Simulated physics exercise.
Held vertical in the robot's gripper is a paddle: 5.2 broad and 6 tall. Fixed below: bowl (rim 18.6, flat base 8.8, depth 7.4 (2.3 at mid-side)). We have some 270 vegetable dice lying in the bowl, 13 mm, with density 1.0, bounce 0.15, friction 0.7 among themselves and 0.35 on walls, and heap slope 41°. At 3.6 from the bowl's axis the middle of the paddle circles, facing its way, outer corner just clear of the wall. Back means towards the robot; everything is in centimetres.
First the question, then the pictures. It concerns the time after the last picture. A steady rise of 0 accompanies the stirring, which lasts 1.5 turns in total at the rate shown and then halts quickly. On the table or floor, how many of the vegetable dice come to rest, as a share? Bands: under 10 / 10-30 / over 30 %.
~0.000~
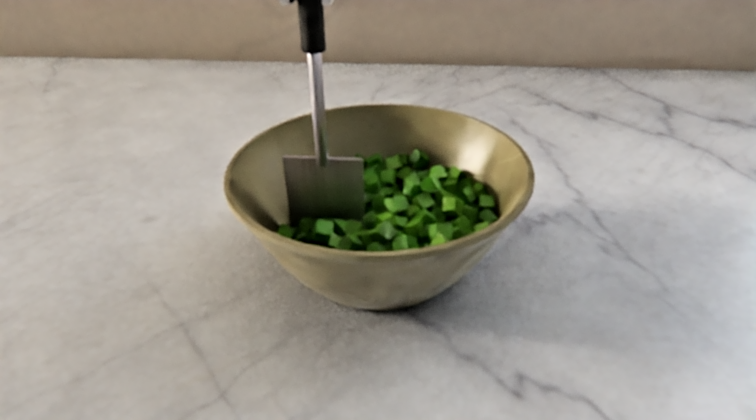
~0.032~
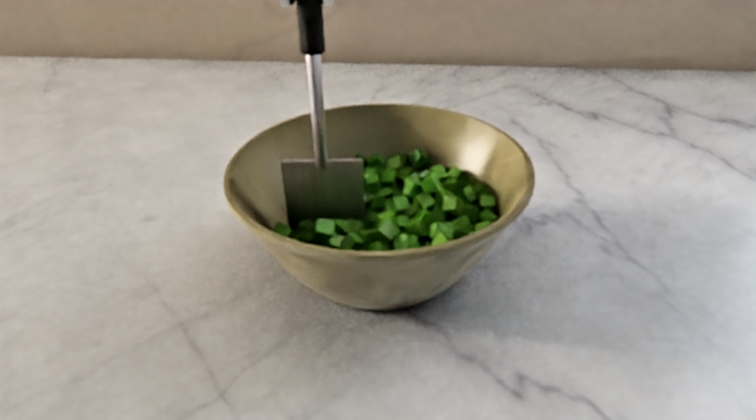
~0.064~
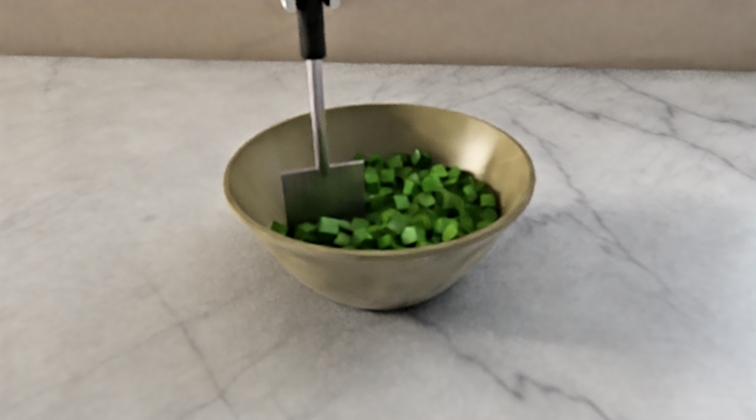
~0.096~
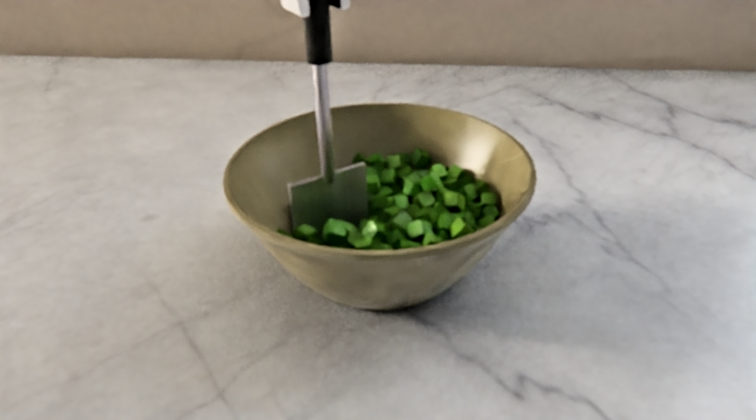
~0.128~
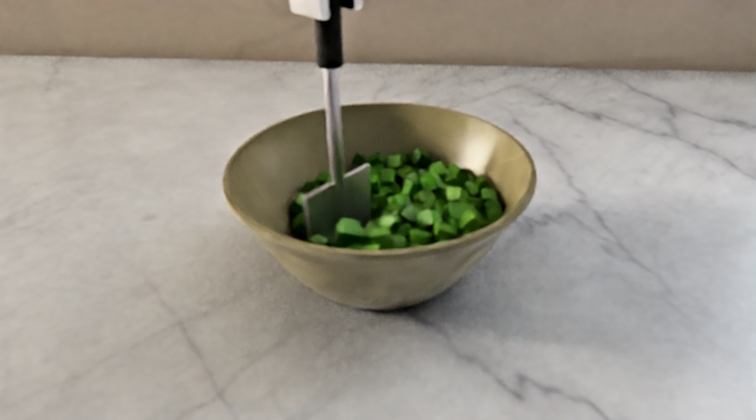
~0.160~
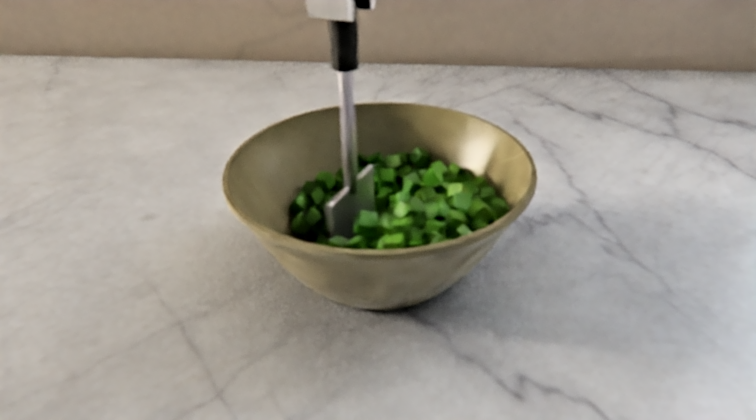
10-30 %.
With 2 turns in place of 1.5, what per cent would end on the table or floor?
Then some 25 per cent.
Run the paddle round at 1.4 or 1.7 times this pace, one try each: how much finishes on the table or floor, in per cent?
First try close to 30, second close to 35, in per cent.
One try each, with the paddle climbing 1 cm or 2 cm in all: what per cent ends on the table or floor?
Close to 15 percent and close to 15 percent.
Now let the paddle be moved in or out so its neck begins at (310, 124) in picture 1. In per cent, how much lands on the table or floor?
Roughly 25 per cent.
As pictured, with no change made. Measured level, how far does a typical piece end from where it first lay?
Roughly 7 cm.
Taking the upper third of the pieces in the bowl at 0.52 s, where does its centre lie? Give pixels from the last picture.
I'd put it at around (358, 135).
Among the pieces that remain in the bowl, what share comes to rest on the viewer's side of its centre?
Roughly 25 per cent.
After 0.52 s, 254° round, highest piece 9 above the table; 262 in the bowl, 5 on the table or floor, 3 in flight or on the tool.
After 0.89 s, 78° round, highest piece 9 above the table; 240 in the bowl, 23 on the table or floor, 7 in flight or on the tool.
After 1.27 s, 180° round, highest piece 8 above the table; 221 in the bowl, 49 on the table or floor.
After 1.97 s, 180° round, highest piece 8 above the table; 221 in the bowl, 49 on the table or floor.
In the end, 221 in the bowl, 49 on the table or floor. That is 18 % on the table or floor.
